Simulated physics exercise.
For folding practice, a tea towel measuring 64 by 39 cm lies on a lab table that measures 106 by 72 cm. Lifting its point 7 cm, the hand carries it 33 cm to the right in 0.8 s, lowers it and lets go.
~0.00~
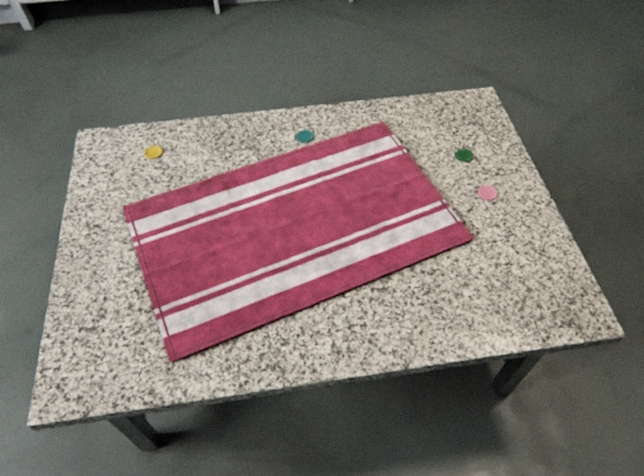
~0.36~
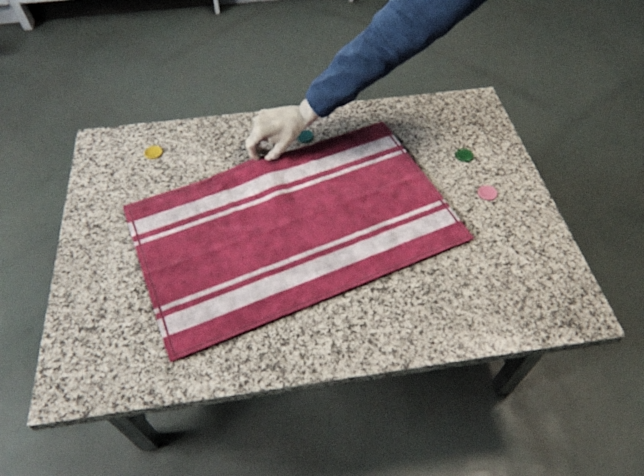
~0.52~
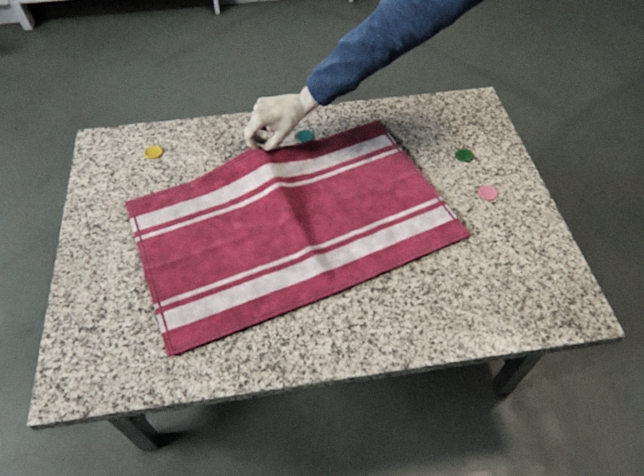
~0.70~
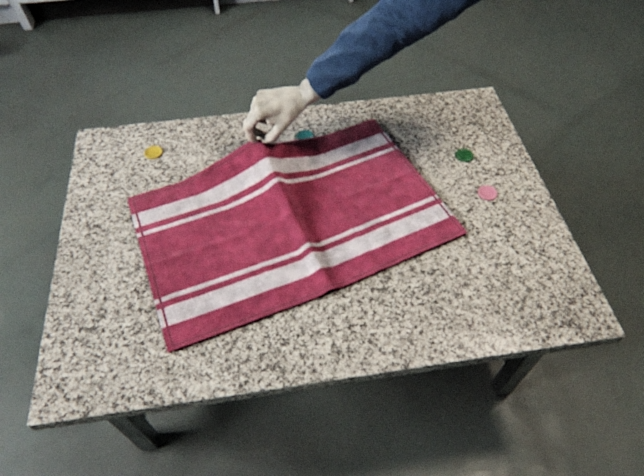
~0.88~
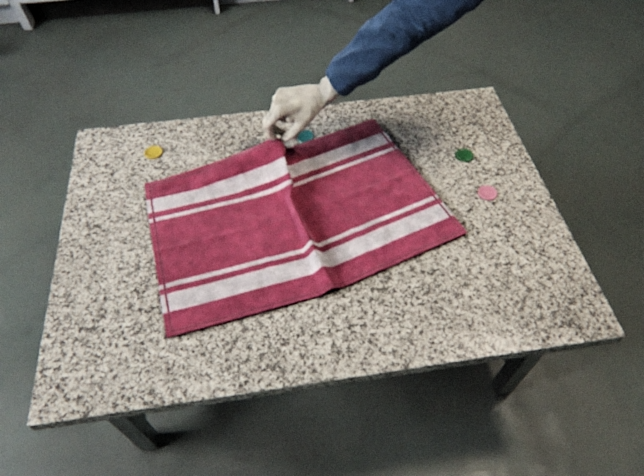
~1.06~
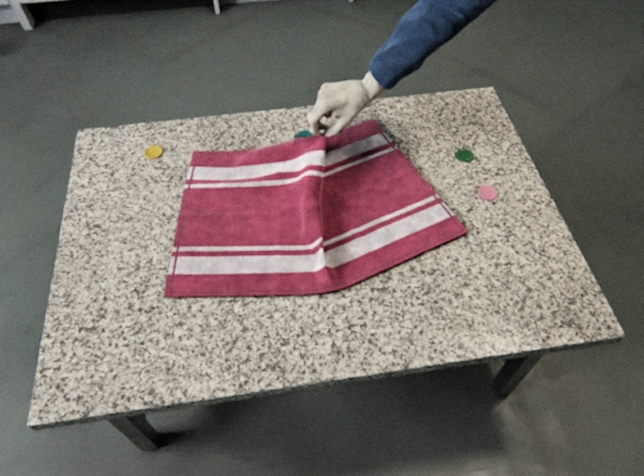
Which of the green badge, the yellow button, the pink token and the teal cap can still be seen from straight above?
In order: The green badge stays uncovered; the yellow button remains in the open; the pink token remains in the open; the teal cap gets covered.
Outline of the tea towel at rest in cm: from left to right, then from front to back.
Some 50 cm across and 48 cm deep.
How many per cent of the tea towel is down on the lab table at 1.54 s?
Around 60 percent, give or take.
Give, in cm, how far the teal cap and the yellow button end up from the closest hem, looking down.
Around 4 centimetres for the first one and around 27 centimetres for the second.
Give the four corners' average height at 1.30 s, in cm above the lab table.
About 0 cm.
At 1.3 s, 70 % of it is down, spanning 55 by 48 cm, above teal cap.
At 1.5 s, 60 % of it is down, spanning 49 by 48 cm, above teal cap.
At 1.8 s, 60 % of it is down, spanning 49 by 48 cm, above teal cap.
At 2.0 s, 60 % of it is down, spanning 49 by 48 cm, above teal cap.
At 3.0 s, 60 % of it is down, spanning 49 by 48 cm, above teal cap.
